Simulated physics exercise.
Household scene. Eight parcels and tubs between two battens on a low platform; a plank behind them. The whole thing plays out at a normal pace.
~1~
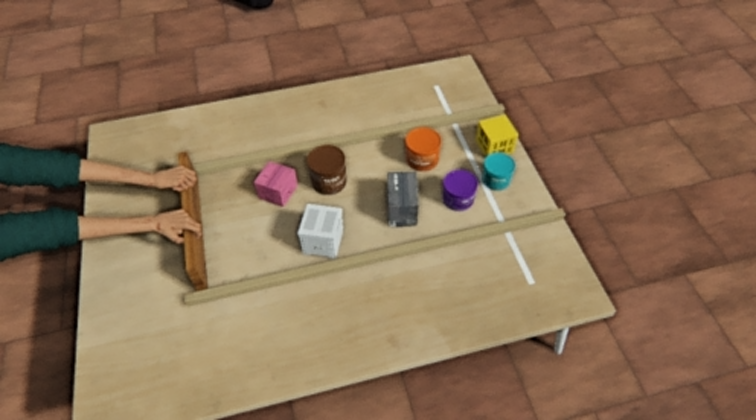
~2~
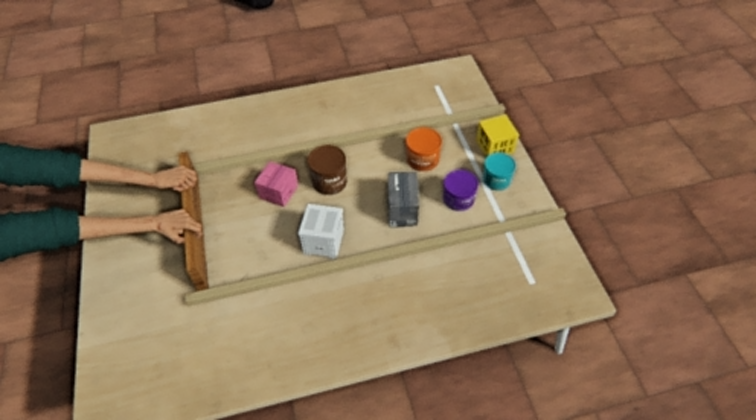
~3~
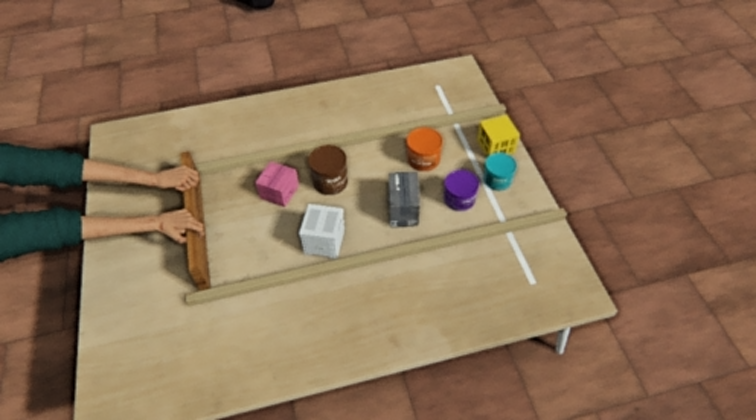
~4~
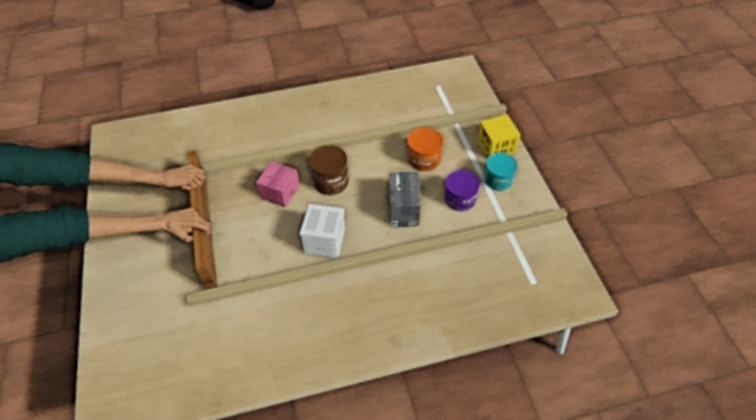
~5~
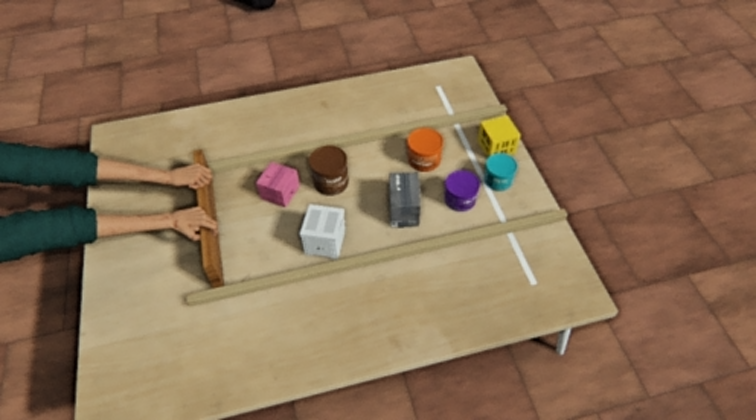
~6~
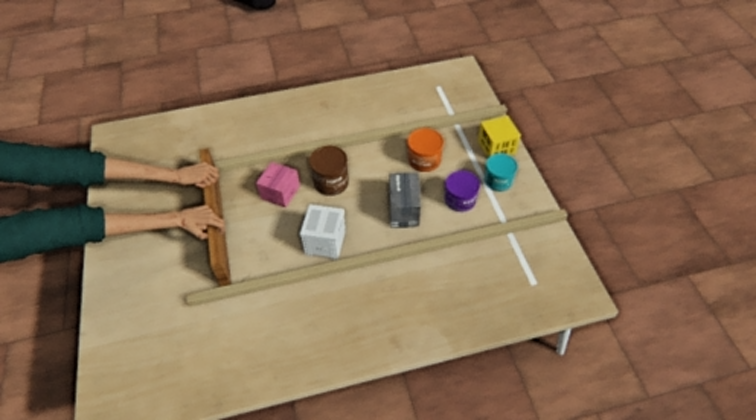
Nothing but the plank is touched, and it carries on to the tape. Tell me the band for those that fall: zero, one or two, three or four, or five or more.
My prediction is three or four fallers.
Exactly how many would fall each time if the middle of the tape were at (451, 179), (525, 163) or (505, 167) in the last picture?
Ground tally per try: 1 / 8 / 6.
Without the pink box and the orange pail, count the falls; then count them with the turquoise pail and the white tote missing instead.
That makes 2 fallen, then 2 fallen in the other try.
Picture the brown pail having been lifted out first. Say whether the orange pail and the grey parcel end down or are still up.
The orange pail? It stays where it is. The grey parcel? It stays where it is.
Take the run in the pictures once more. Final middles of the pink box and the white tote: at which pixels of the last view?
One is at about (479, 132), the other at about (511, 186).
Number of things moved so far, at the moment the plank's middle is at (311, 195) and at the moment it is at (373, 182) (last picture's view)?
The first count is 3, and then it's 5.
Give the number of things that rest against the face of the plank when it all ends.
2 in contact.
Soon after, none off yet; yellow crate at rest near (498, 138); turquoise pail at rest near (500, 173); purple pail at rest near (462, 192).
After that, none off yet; yellow crate at rest near (498, 138); turquoise pail at rest near (501, 173); purple pail displaced a little near (479, 189).
In the end, the number that fall off is three or four; gone, orange pail, purple pail, turquoise pail and yellow crate.
